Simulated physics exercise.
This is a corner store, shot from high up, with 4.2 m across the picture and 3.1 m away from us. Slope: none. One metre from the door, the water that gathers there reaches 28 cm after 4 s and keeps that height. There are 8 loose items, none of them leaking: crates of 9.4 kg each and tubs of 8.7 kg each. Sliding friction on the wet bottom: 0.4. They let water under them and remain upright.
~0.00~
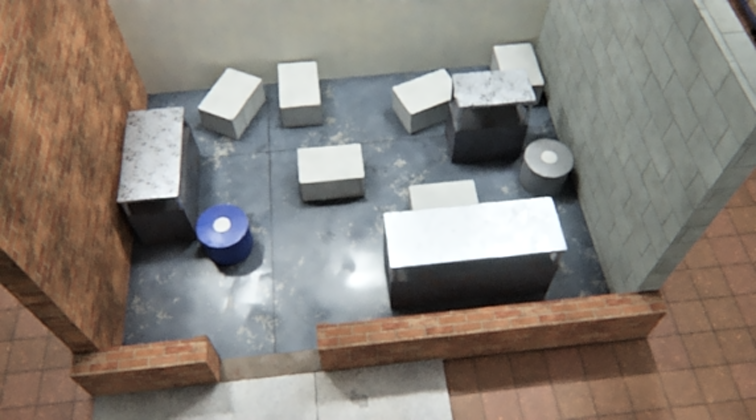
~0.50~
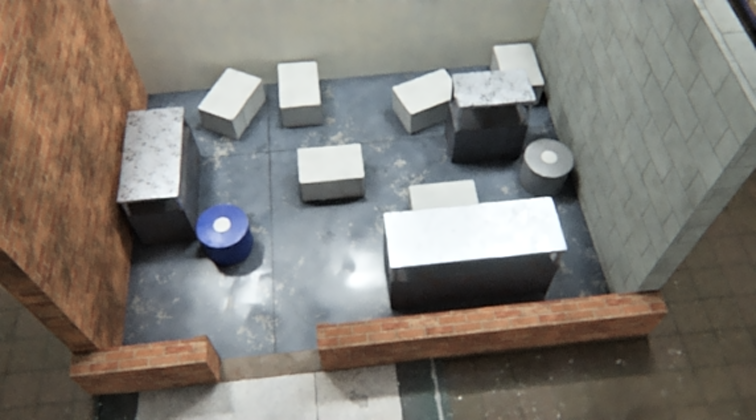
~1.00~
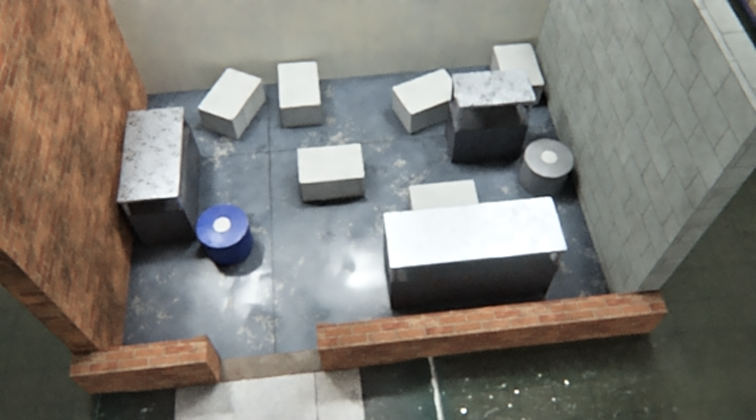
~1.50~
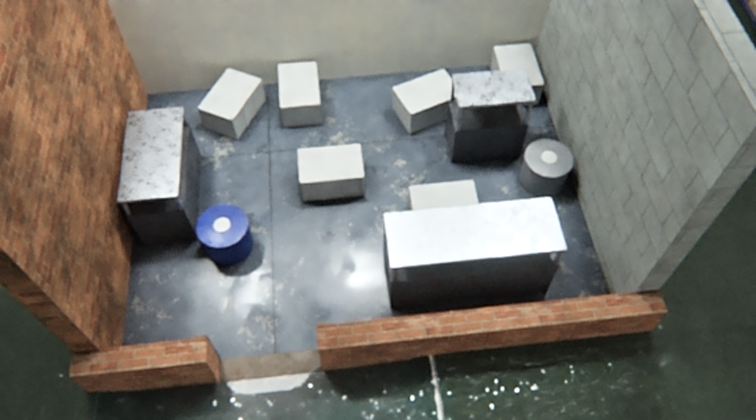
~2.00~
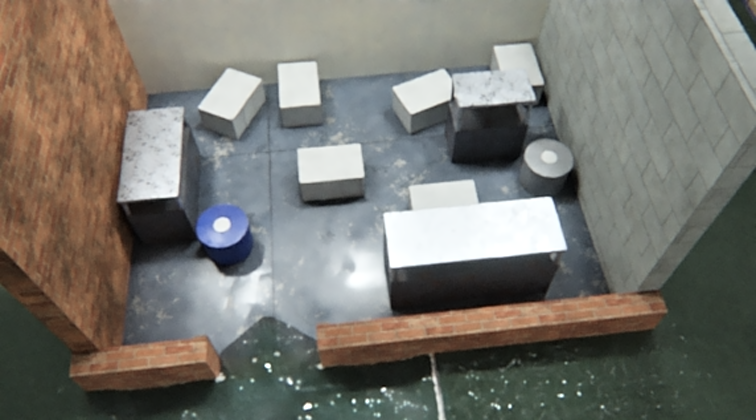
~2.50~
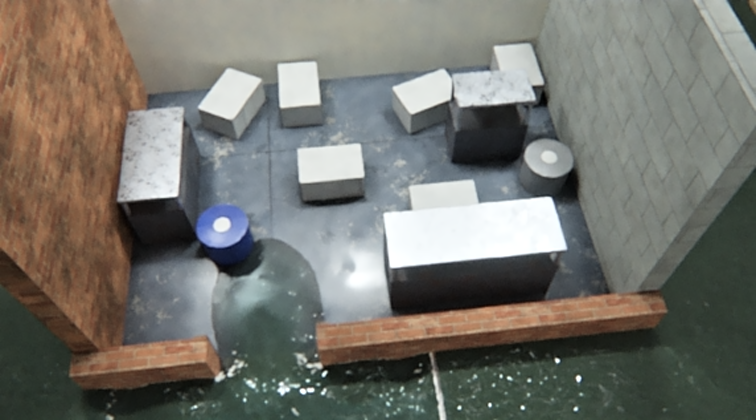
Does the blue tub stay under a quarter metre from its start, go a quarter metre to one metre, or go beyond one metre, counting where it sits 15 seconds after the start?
I reckon it goes over a metre.
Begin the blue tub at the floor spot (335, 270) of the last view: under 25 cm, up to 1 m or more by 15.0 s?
Short answer, it is taken a long way.
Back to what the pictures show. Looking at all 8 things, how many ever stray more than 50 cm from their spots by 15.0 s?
The total is 8.
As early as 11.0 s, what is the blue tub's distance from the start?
Roughly 150 centimetres by that point.
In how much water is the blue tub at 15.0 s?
Depth approx. 13 cm.
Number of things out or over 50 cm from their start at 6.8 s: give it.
4 of them.
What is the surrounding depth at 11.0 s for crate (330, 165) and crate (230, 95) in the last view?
Depths: Near 18 cm, then near 17 cm.
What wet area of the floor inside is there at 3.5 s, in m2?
That flooded area is roughly 3.5 m2.
After 3.5 s the blue tub is near (215, 203), 0.3 m from its start, aground; 0 afloat.
After 6.8 s the blue tub is near (258, 113), 1.3 m from its start, afloat; 6 afloat.
After 11.0 s the blue tub is near (393, 144), 1.7 m from its start, afloat; 8 afloat.
After 15.0 s the blue tub is near (358, 137), 1.5 m from its start, afloat; 8 afloat.
